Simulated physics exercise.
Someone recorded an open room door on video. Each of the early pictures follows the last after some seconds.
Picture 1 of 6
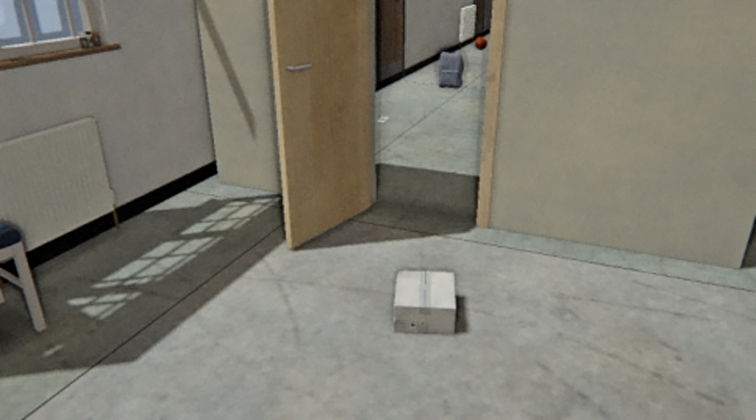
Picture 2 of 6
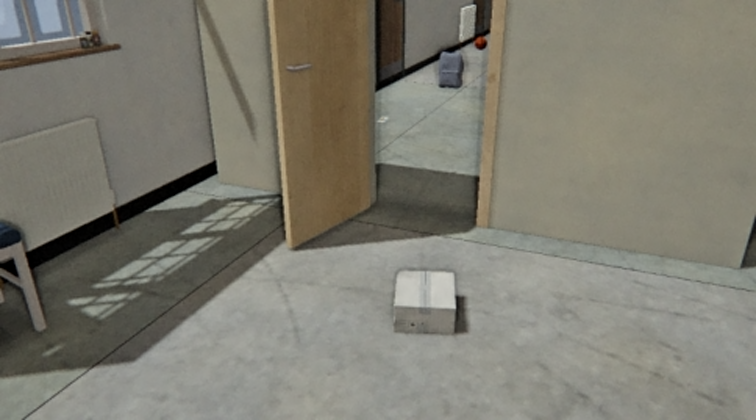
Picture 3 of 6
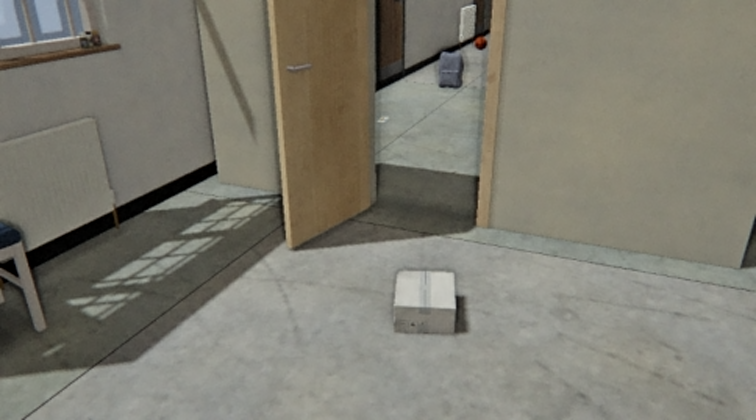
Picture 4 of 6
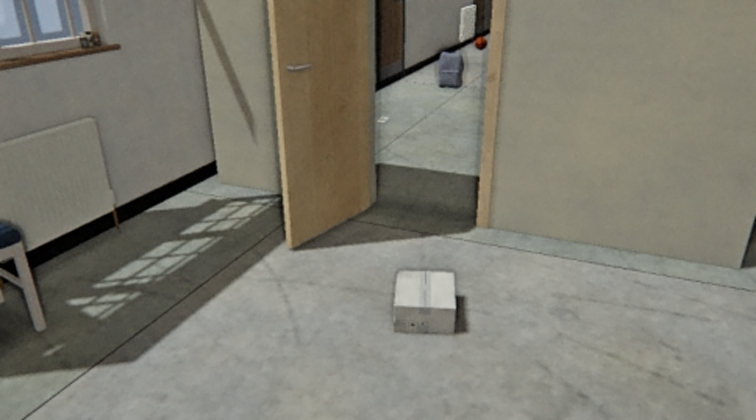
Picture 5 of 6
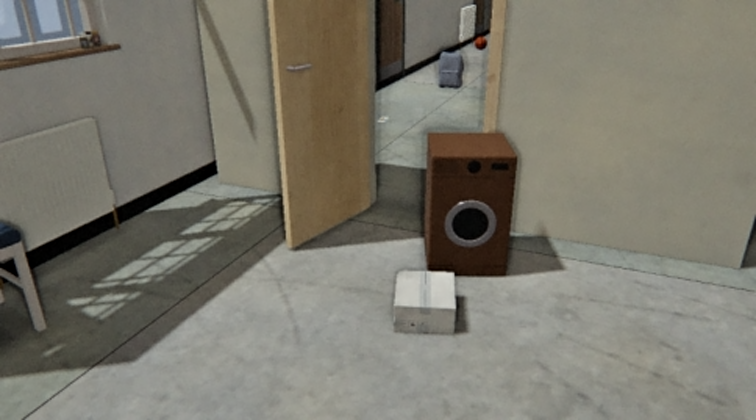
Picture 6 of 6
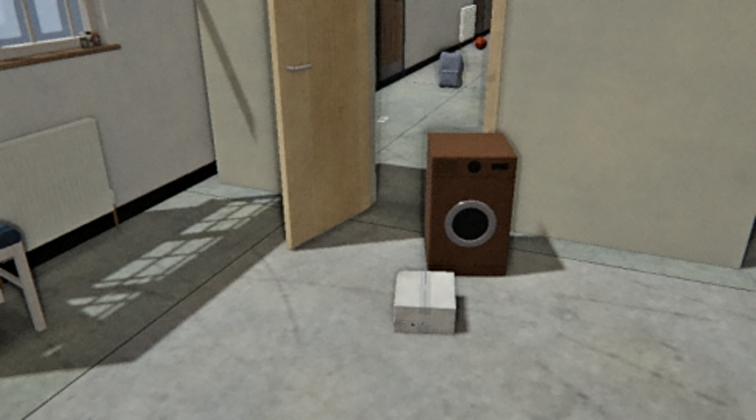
A brown washing machine suddenly appears behind the white box beside the still, open door.
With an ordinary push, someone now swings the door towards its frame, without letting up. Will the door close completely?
No: I'd say the door gets stuck partway this time.
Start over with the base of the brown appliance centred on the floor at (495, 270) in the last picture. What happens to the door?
It then comes fully to.
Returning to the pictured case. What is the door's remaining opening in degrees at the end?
Some 40°.
Then, 0.50 s past the last view, door 93° open.
Then, 0.90 s past the last view, door 74° open.
Then, 1.10 s past the last view, door 63° open.
Then, 1.40 s past the last view, door 48° open.
Finally, door 41° open; both still in place. Final places as the last picture's camera would see them, brown appliance near (467, 203).
